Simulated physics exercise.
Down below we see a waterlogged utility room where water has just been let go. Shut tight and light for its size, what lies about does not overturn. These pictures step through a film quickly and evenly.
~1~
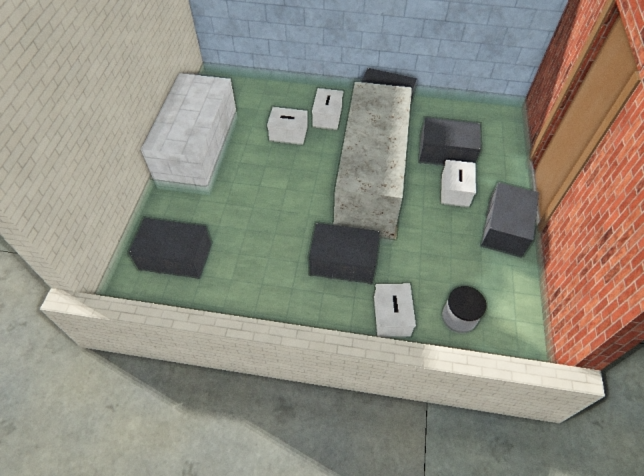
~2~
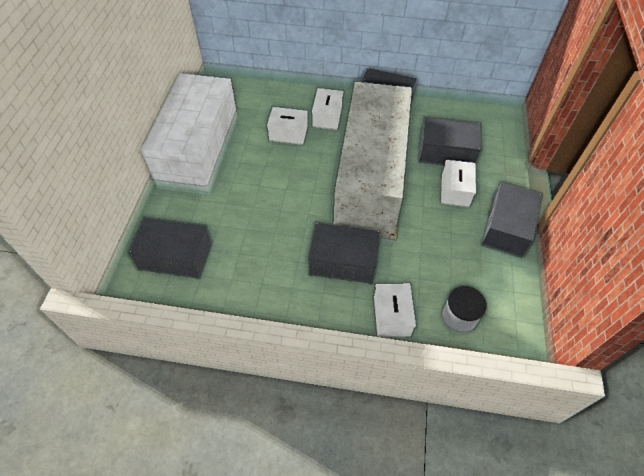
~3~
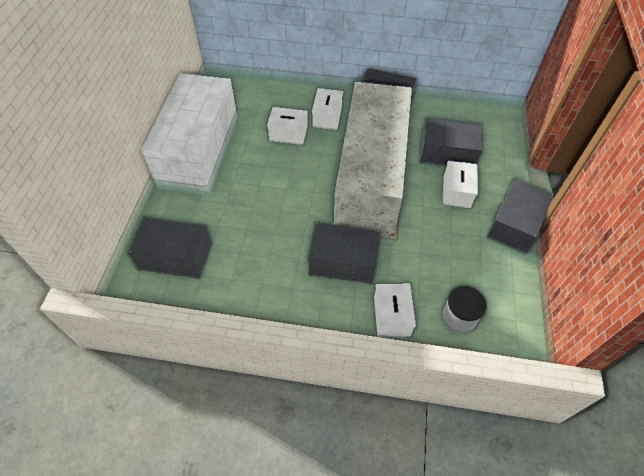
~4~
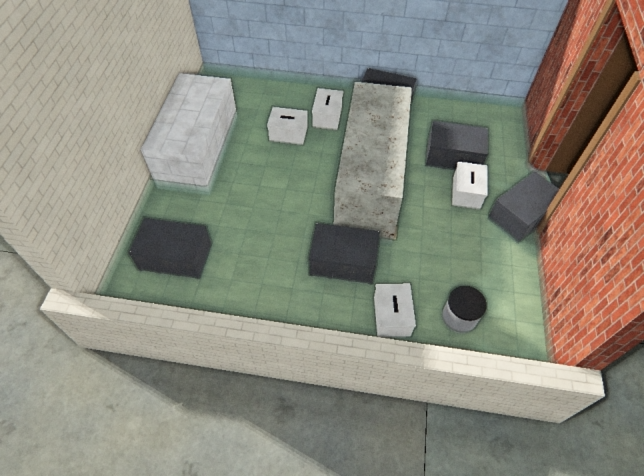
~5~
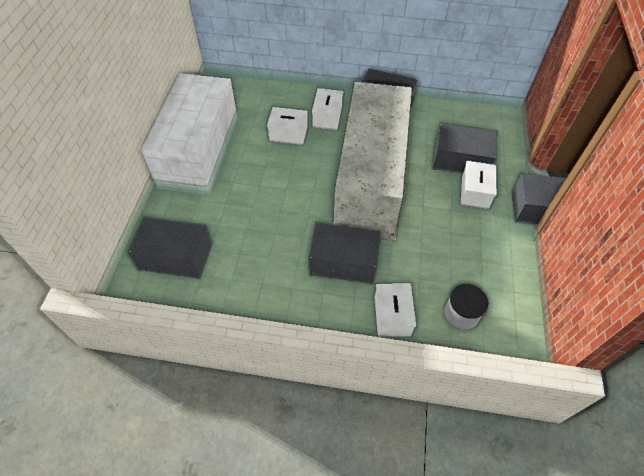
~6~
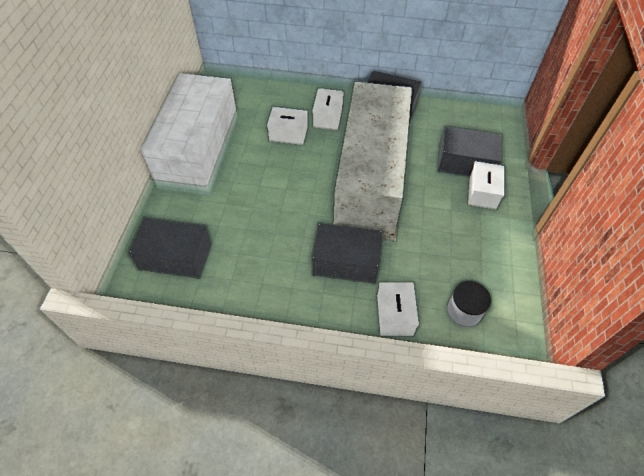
Dark box turning and drifting out of a flooded room after a brick-wall doorway opens, with nearby boxes edging right.
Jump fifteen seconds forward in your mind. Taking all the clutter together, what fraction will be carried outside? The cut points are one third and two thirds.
I expect the portion to fall at two thirds or beyond.
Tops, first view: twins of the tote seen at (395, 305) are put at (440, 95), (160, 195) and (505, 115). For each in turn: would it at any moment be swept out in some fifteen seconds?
Going one by one, I'd say it leaves, then it doesn't leave, then it leaves.
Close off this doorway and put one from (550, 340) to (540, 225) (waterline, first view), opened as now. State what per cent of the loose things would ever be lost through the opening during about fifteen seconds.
Roughly 70 in a hundred.
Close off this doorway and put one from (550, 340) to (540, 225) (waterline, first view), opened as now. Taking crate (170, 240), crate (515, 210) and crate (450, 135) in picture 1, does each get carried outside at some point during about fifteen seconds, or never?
Remains, escapes, escapes.
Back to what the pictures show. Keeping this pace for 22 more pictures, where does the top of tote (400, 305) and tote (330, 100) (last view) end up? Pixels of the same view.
First one at roughly (520, 235), second at roughly (480, 135).
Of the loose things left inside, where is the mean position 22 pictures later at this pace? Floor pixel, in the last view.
I'd say roughly (411, 195).
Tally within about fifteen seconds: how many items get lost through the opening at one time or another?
8.
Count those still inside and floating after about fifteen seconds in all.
That makes 2.
A moment on, 1 of 10 are out; 9 afloat.
Next, 3 of 10 are out; 7 afloat.
Later, 5 of 10 are out; 5 afloat.
In the end, 8 of 10 are out; 2 afloat.
